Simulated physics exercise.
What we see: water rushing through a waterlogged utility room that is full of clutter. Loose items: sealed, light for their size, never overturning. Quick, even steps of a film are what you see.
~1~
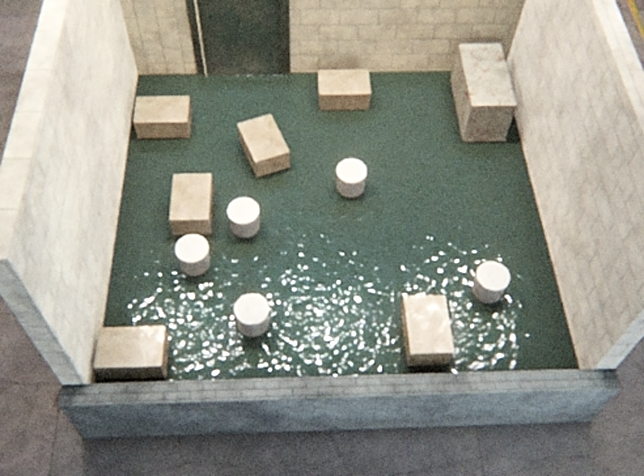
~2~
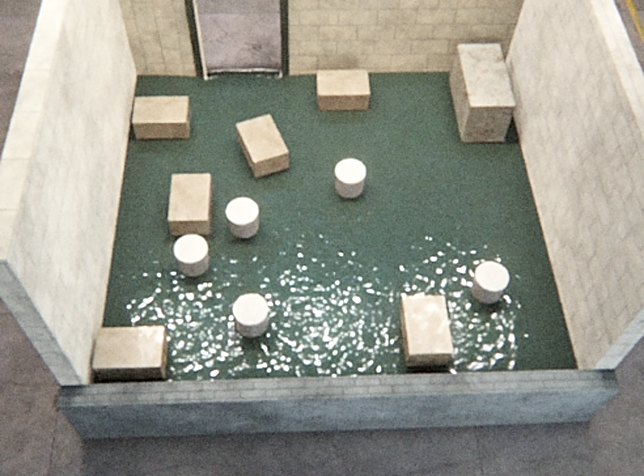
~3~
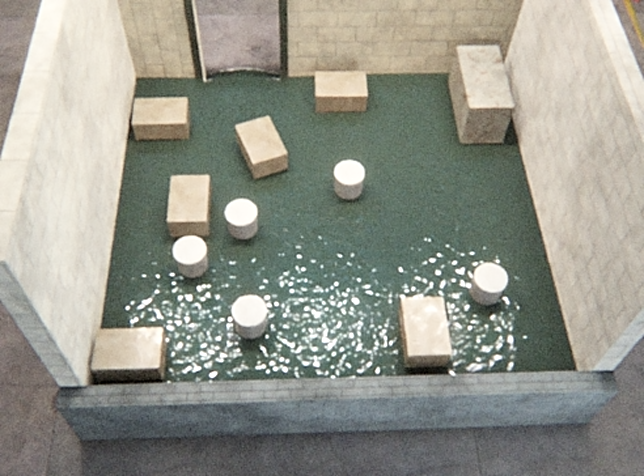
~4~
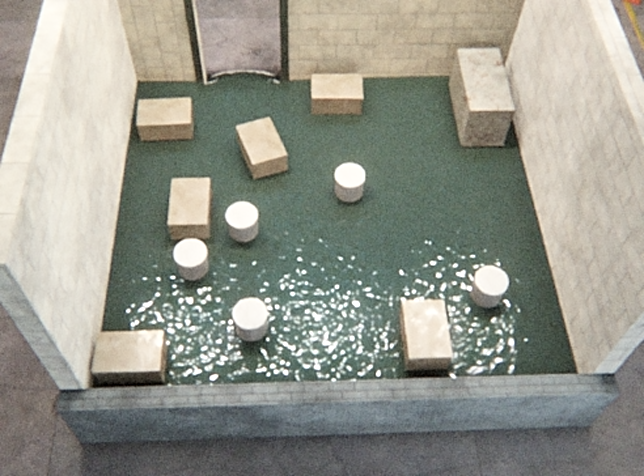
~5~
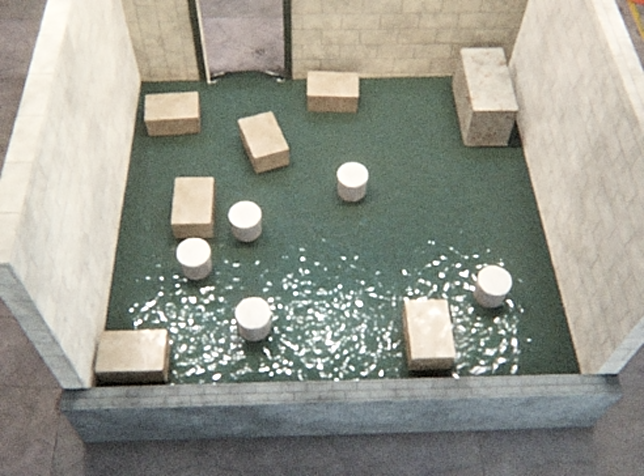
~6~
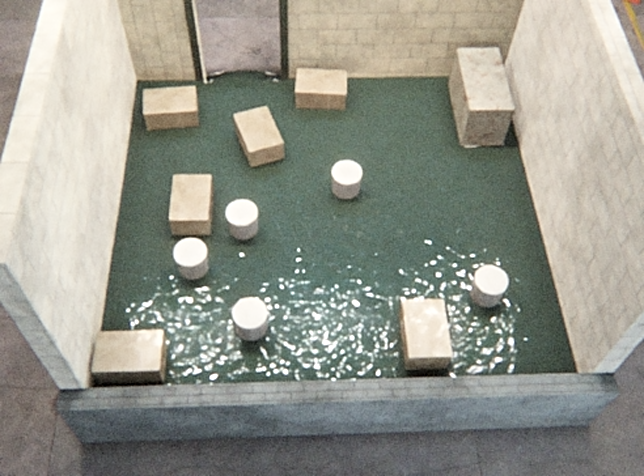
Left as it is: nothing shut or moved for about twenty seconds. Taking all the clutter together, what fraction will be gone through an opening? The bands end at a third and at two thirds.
The central band.
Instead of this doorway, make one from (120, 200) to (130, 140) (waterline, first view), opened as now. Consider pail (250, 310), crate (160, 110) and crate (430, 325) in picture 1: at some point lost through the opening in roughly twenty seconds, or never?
First trapped, second lost, third trapped.
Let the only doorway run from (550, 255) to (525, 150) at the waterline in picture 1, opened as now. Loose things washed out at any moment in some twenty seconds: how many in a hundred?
That comes out at 50 in a hundred.
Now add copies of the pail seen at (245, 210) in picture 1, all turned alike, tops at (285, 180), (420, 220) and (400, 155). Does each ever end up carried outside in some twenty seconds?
Result, in sequence: Ends up outside; never gets out; ends up outside.
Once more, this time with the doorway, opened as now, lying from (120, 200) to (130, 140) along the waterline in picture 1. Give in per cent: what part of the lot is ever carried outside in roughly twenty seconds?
50 per cent or so.
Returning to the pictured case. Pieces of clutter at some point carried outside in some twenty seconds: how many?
Number: 6.
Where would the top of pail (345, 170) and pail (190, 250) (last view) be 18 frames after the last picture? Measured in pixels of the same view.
Roughly at (294, 120) and (184, 202).
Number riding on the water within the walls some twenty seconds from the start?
That would be 5.
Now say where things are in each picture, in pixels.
In the first frame, a crate at (344, 82) floats; a crate at (162, 109) floats; 0 of 11 have shifted.
In the second frame, a crate at (343, 82) floats; a crate at (160, 110), afloat; 0 of 11 have shifted.
In the third frame, a crate at (341, 84) floats; a crate at (160, 111) floats; 0 of 11 have shifted.
In the fourth frame, a crate at (337, 86), afloat, close to its start; a crate at (164, 111) floats, close to its start; 2 of 11 have shifted.
In the fifth frame, a crate at (333, 84), afloat, close to its start; a crate at (171, 106), afloat, close to its start; 3 of 11 have shifted.
In the sixth frame, a crate at (322, 81) floats, close to its start; a crate at (170, 100) floats, close to its start; 5 of 11 have shifted.
A moment on, 0 of 11 are out; 11 afloat.
Next, 3 of 11 are out; 8 afloat.
Later, 5 of 11 are out; 6 afloat.
In the end, 6 of 11 are out; 5 afloat.
